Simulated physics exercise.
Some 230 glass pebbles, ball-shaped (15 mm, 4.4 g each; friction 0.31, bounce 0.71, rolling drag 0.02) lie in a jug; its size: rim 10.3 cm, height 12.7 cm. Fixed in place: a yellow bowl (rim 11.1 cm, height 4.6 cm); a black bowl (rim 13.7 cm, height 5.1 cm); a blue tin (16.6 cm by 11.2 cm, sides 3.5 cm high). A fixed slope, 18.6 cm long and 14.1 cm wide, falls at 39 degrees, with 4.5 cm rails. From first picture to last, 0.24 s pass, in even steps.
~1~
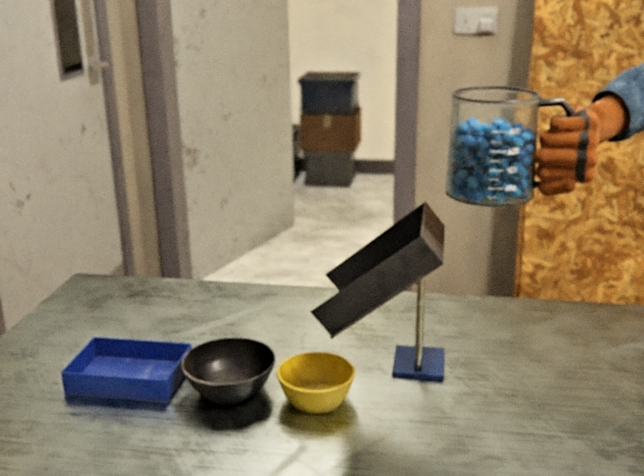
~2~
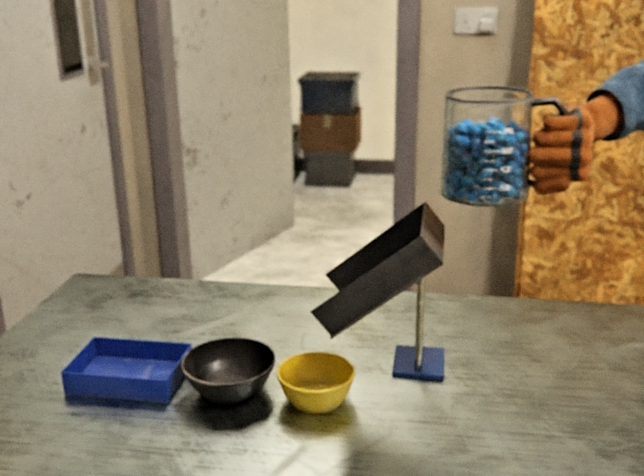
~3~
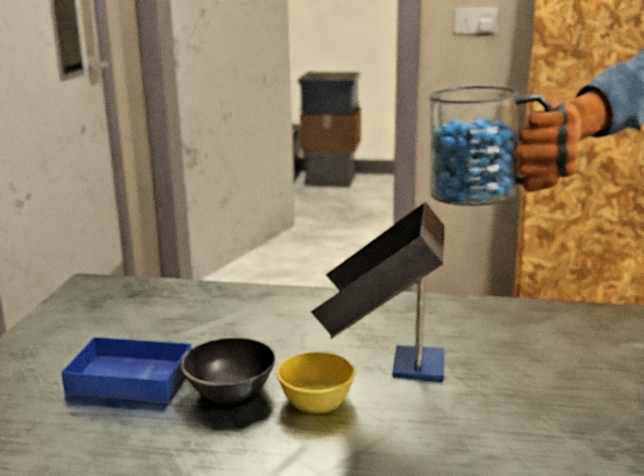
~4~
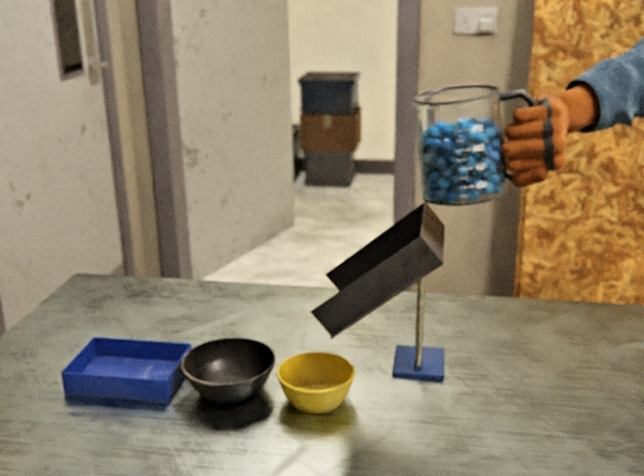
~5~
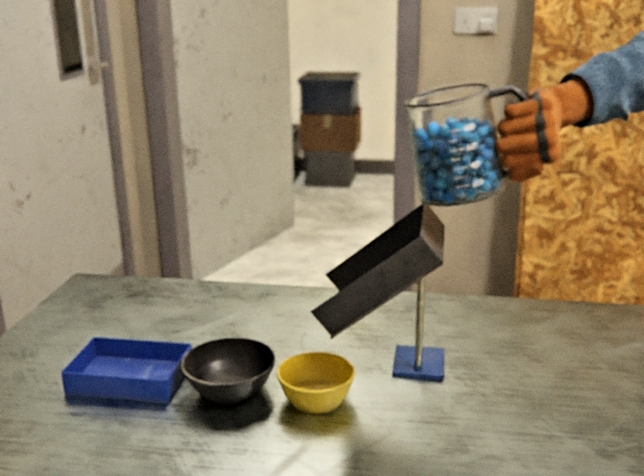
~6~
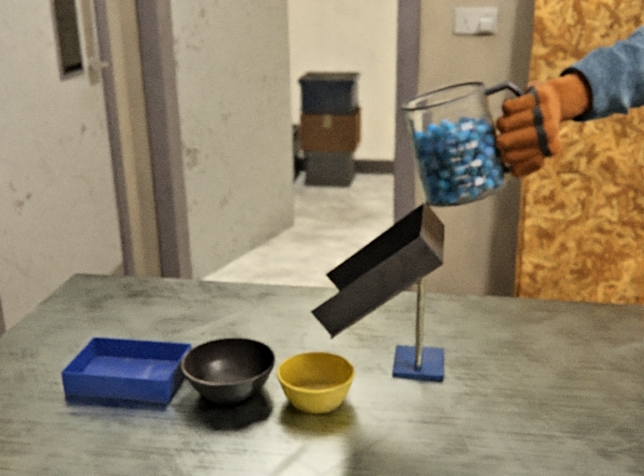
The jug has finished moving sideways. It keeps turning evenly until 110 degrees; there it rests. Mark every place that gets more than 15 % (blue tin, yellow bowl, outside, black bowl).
In the blue tin: No; in the yellow bowl: Yes; outside everything: Yes; in the black bowl: Yes.
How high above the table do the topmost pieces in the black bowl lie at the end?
Some 4.0 cm.
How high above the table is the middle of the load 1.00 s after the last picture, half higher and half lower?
Roughly 38 cm.
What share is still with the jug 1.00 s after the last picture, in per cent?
About 85 per cent.
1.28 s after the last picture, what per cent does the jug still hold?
About 40 per cent.
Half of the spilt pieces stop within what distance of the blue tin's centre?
Roughly 46 cm.
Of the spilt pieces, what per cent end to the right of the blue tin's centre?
Some 40 per cent.
Then, 0.39 s after the last picture, tilt 50 degrees; jug 100 %; middle of all pieces near (466, 155).
Then, 0.70 s after the last picture, tilt 78 degrees; jug 100 %; middle of all pieces near (468, 151).
Then, 1.00 s after the last picture, tilt 104 degrees; slope 15 %, jug 85 %; middle of all pieces near (452, 163).
Then, 1.28 s after the last picture, tilt 110 degrees; outside 5 %, black bowl 5 %, slope 35 %, jug 40 %, yellow bowl 5 %, in the air 10 %; middle of all pieces near (378, 242).
In the end, outside 45 %, black bowl 30 %, slope 0 %, jug 0 %, blue tin 5 %, yellow bowl 20 %.
